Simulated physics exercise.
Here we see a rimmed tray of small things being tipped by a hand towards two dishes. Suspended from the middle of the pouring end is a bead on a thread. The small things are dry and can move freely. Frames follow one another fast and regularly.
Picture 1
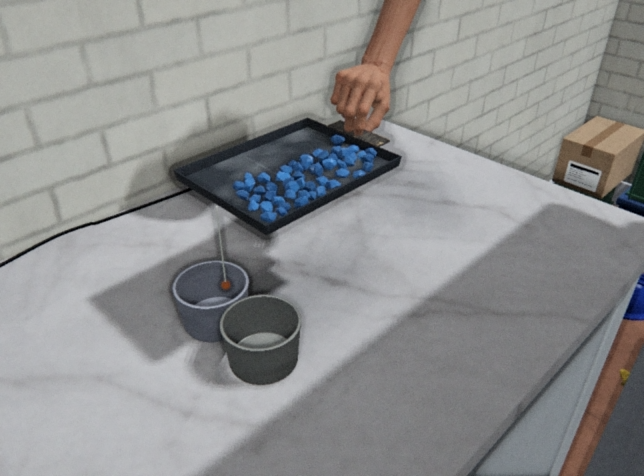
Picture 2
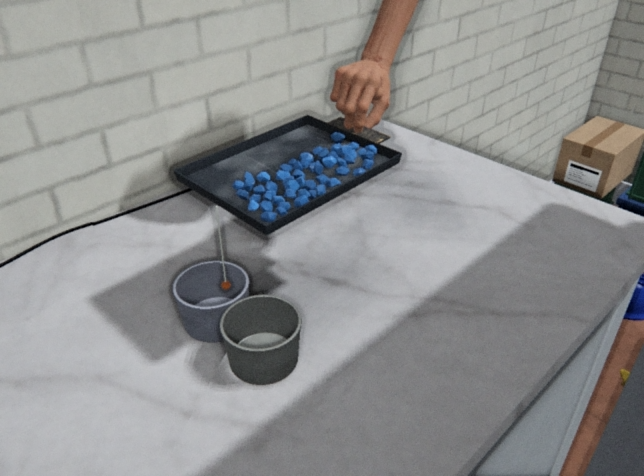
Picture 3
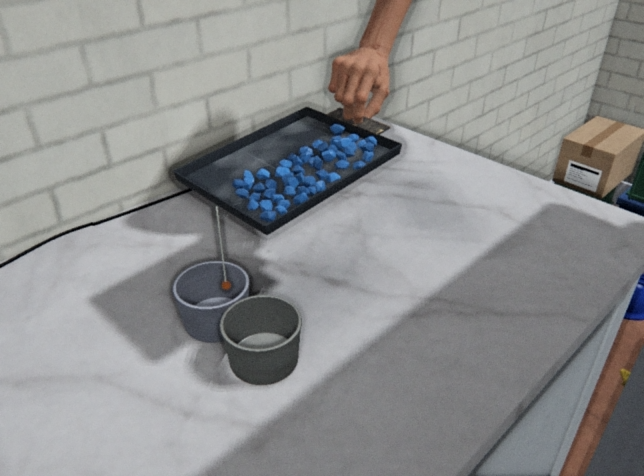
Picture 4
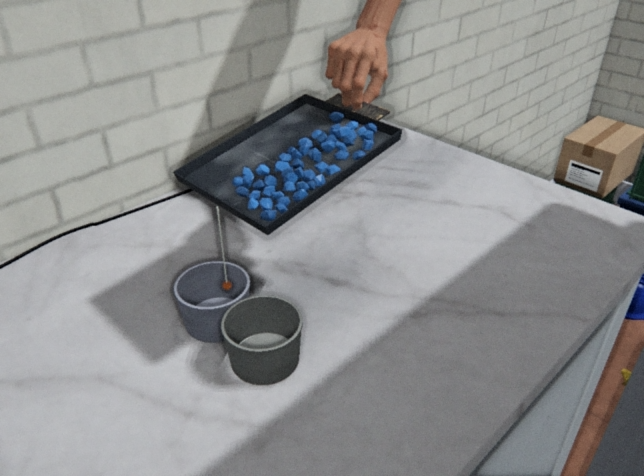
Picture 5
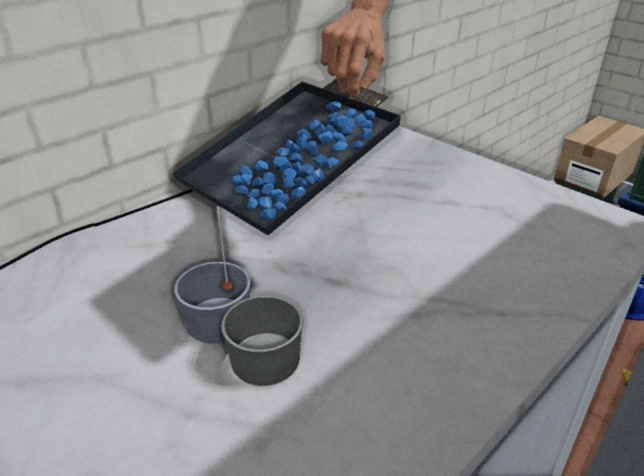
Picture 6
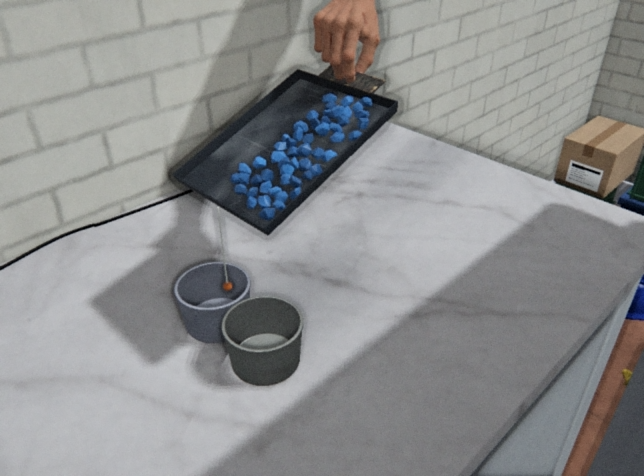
A hand gripping the far right end of a black rimmed tray of blue stones raises that end step by step, steepening the tray's slope, while the stones stay mostly in place. The tray is seen from above on a white marbled counter against a pale brick wall. Below it sit a blue-grey dish and a darker grey one, with an orange-brown bead hanging on a thread, and the camera stays still.
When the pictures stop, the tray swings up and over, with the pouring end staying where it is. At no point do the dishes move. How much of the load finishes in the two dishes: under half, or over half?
Under half.
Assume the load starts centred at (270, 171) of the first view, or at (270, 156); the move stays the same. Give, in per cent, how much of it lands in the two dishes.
About 20 % and 20 %.
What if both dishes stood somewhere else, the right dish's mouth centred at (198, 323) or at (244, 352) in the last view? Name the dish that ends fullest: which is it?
At place one the right of the pair; at place two the left of the pair.
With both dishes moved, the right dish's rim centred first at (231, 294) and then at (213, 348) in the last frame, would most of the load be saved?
In turn: Under half; the larger part.
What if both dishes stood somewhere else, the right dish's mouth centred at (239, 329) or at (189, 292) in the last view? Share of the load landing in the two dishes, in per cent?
60 %, then 40 %.
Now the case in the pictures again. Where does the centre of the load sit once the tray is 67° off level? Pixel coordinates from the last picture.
Close to (232, 183).
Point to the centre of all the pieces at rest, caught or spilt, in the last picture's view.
Somewhere close to (160, 358) in the last picture.
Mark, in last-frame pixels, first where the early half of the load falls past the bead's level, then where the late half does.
Early half: (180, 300); late half: (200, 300).
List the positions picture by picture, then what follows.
Corners of the pouring end (176, 170) and (266, 224), level; middle of the load (299, 176), aquarium stones; left dish (183, 315); right dish (232, 357); bead on its thread (226, 285), in the first frame.
Corners of the pouring end (176, 170) and (266, 224), level; middle of the load (299, 175), in the second frame.
Corners of the pouring end (176, 171) and (266, 225), tipped barely, level across its low end; middle of the load (298, 170), in the third frame.
Corners of the pouring end (175, 171) and (265, 225), tipped a little, level across its low end; middle of the load (298, 164), in the fourth frame.
Corners of the pouring end (175, 173) and (265, 226), tipped clearly, level across its low end; middle of the load (296, 158), in the fifth frame.
Corners of the pouring end (174, 174) and (264, 227), tipped clearly, level across its low end; middle of the load (305, 149), just a few on the move; left dish (185, 317); right dish (234, 358), in the sixth frame.
Just after the last frame, tray tipped steeply; almost all on the tray; just a few in the air.
A moment on, tray tipped past a quarter turn; about a tenth on the tray; just a few in the right dish; just a few in the left dish; roughly a third outside both; roughly a third in the air.
Further on, tray tipped past a quarter turn; just a few in the right dish; about a tenth in the left dish; the larger part outside both.
When it is over, tray tipped past a quarter turn; just a few in the right dish; about a tenth in the left dish; the larger part outside both.
